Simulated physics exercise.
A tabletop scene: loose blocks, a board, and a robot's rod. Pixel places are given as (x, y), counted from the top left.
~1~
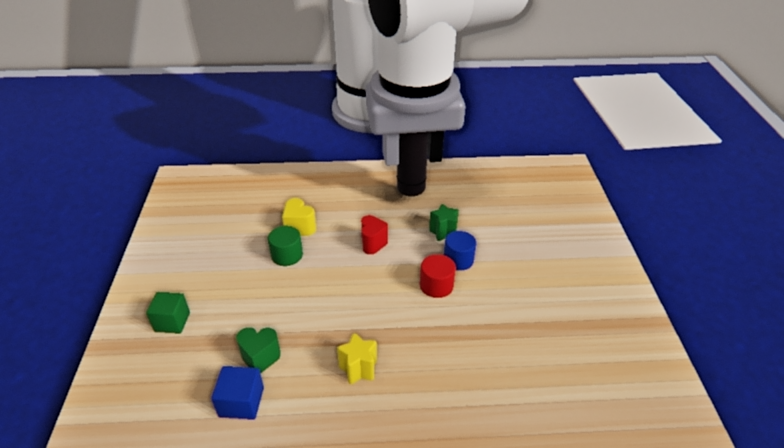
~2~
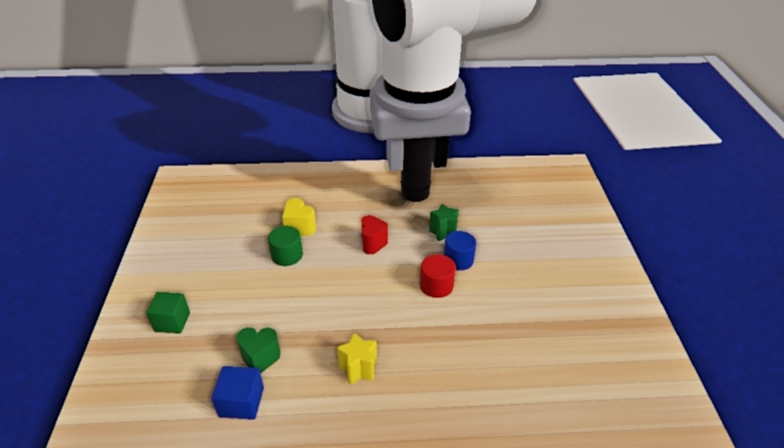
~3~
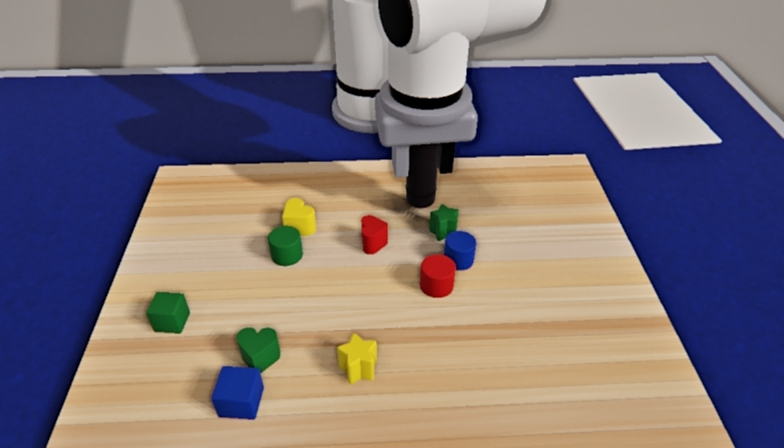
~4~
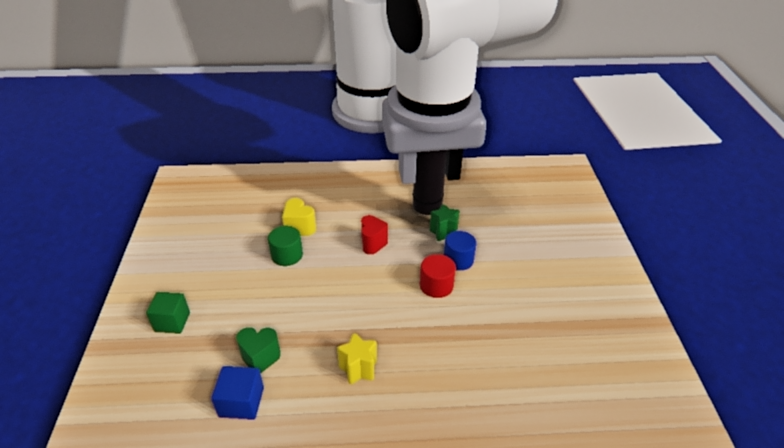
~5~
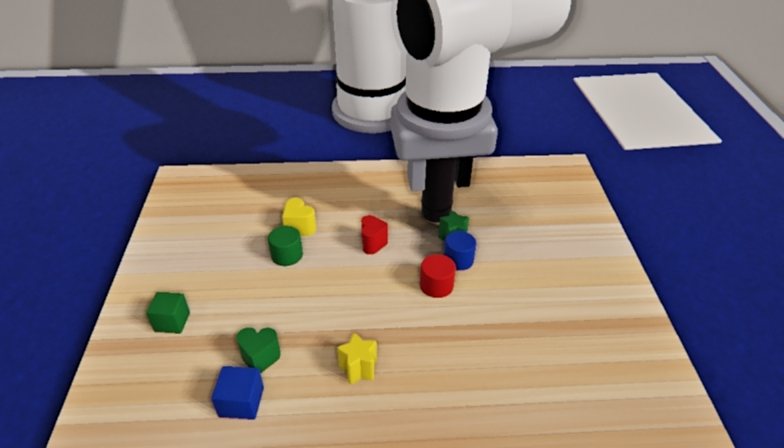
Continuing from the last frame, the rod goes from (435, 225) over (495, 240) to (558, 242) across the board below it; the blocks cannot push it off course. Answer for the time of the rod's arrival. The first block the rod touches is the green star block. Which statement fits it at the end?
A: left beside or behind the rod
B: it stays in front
The answer is A.
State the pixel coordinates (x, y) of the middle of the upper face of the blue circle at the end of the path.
Put as a pixel place, it's (472, 253).
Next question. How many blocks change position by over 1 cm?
My prediction: Two blocks.
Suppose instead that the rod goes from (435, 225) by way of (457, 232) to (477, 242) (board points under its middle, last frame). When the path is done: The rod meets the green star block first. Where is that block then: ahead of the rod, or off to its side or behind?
Prediction: Still leading.
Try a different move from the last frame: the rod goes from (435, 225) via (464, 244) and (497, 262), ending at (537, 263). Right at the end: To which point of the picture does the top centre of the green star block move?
Around pixel (543, 265).
On the path given first. One third of the way, rod at (477, 225); green star block at (490, 239), turned 50° clockwise; blue circle at (472, 253).
Two thirds of the way, rod at (519, 229); green star block at (498, 242), turned 85° clockwise; blue circle at (472, 253).
At the end, rod at (561, 230); red heart-shaped block in place; green star block at (498, 242), turned 85° clockwise; blue circle at (472, 253).
